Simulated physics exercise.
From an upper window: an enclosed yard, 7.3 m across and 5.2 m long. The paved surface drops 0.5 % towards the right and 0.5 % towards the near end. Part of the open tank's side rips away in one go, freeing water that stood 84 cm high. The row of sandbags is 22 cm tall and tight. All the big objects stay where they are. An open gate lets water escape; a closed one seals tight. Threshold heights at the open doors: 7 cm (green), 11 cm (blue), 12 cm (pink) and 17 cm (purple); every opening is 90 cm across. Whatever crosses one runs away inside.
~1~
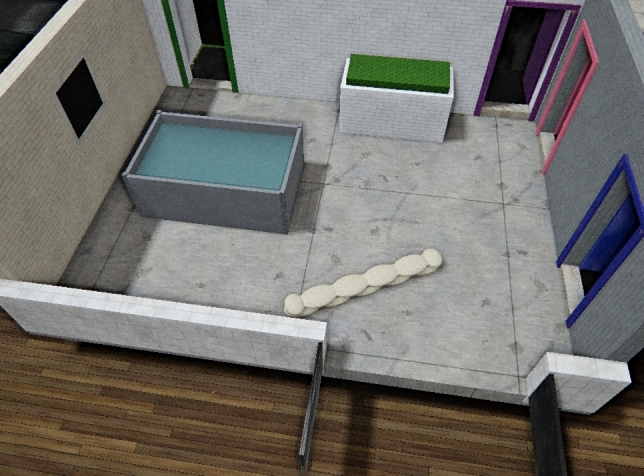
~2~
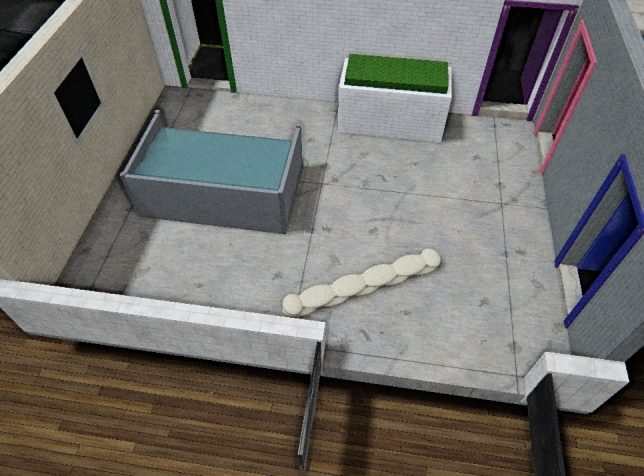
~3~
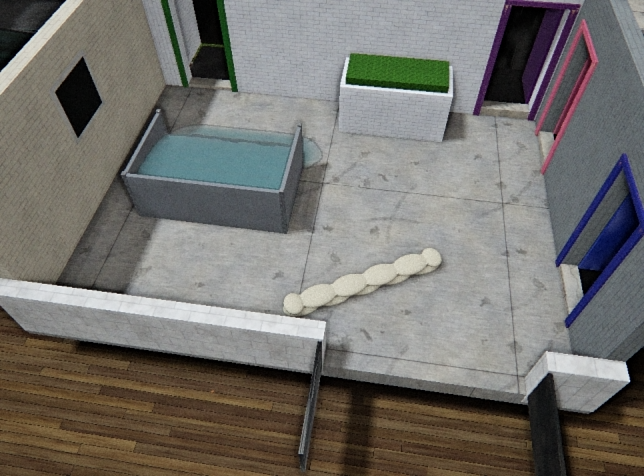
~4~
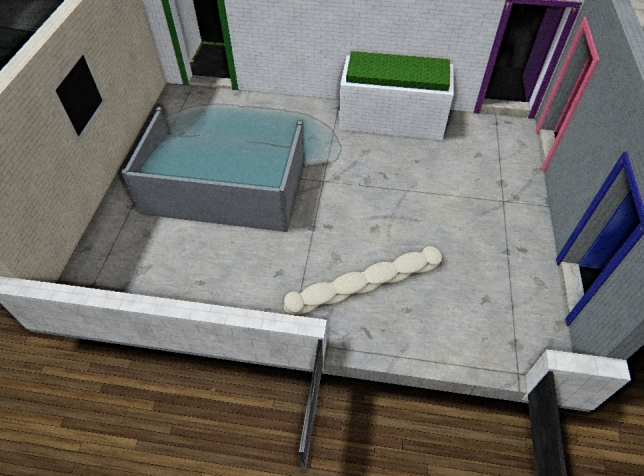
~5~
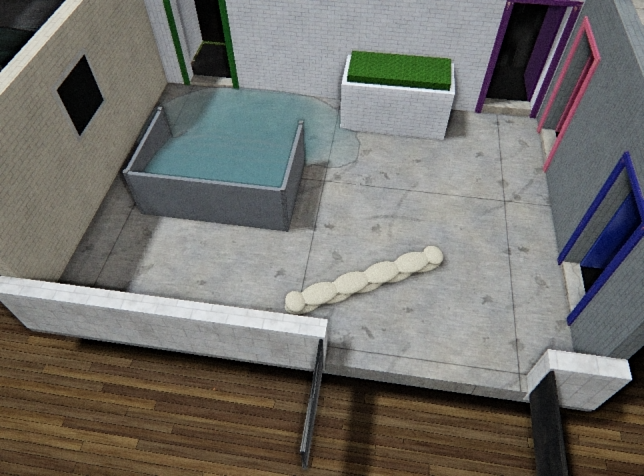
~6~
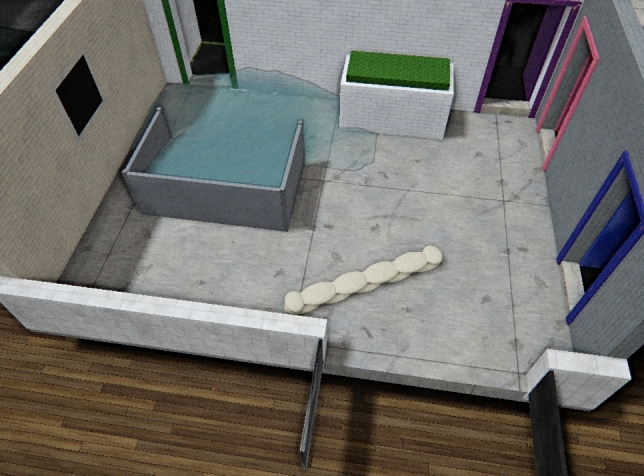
Water pouring from the opened far side of a grey tank and spreading across the paved floor of a walled yard.
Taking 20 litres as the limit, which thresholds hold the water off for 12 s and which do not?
Within that time: At the green door it passes the limit; at the blue door it does not reach the limit; at the pink door it does not reach the limit; at the purple door it does not reach the limit.
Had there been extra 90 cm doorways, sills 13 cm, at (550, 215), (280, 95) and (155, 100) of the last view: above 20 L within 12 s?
In turn: Below, over, above.
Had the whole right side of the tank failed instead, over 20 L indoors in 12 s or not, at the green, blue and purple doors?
Against that limit: Green not over, blue past it, purple past it.
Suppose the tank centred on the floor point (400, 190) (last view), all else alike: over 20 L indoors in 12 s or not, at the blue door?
Then: Blue not over.
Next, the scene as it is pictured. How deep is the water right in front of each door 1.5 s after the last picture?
In cm: Green 29, blue 0, pink 0, purple 0.
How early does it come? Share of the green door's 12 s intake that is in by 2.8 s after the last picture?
About 85 per cent.
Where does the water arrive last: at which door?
The purple one.
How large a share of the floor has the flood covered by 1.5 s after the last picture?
Near 30 per cent is wet.
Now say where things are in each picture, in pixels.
The first picture shows still water, 84 cm deep, in the open tank at (217, 154).
In the second picture, the front is at (305, 166), 1.2 m from the gap on the open tank's far side; 0.4 m2 of floor is under water; 84 cm left at the back of the open tank.
In the third picture, the front is at (316, 152), 1.4 m from the gap on the open tank's far side; 1.8 m2 of floor is under water; 74 cm left at the back of the open tank.
In the fourth picture, the front is at (330, 134), 1.8 m from the gap on the open tank's far side; 3.8 m2 of floor is under water; 71 cm left at the back of the open tank.
In the fifth picture, water pours out on the open tank's far side and has run 2.2 m, to a hidden place; typically 10 cm deep outside, 66 cm at the open tank's back.
In the sixth picture, water pours out on the open tank's far side and has run 2.6 m, to (176, 84); typically 11 cm deep outside, 58 cm at the open tank's back.
Then, 0.7 s after the last picture water covers 25 % of the floor and is deepest (60 cm) near (343, 100); green door 38 cm at the sill, 147 L in, blue door not reached, pink door not reached, purple door not reached.
Then, 1.5 s after the last picture water covers 30 % of the floor and is deepest (38 cm) near (167, 83); green door 29 cm at the sill, 302 L in, blue door not reached, pink door not reached, purple door not reached.
Then, 2.8 s after the last picture water covers 55 % of the floor and is deepest (22 cm) near (155, 105); green door 20 cm at the sill, 429 L in, blue door not reached, pink door 5 cm at the sill, 0 L in, purple door not reached.
Then, 6.3 s after the last picture water covers 90 % of the floor and is deepest (14 cm) near (269, 338); green door 6 cm at the sill, 497 L in, blue door 5 cm at the sill, 2 L in, pink door 4 cm at the sill, 0 L in, purple door 1 cm at the sill, 0 L in.
Then, 11.3 s after the last picture water covers 95 % of the floor and is deepest (12 cm) near (571, 380); green door 6 cm at the sill, 505 L in, blue door 6 cm at the sill, 2 L in, pink door 7 cm at the sill, 0 L in, purple door 4 cm at the sill, 0 L in.
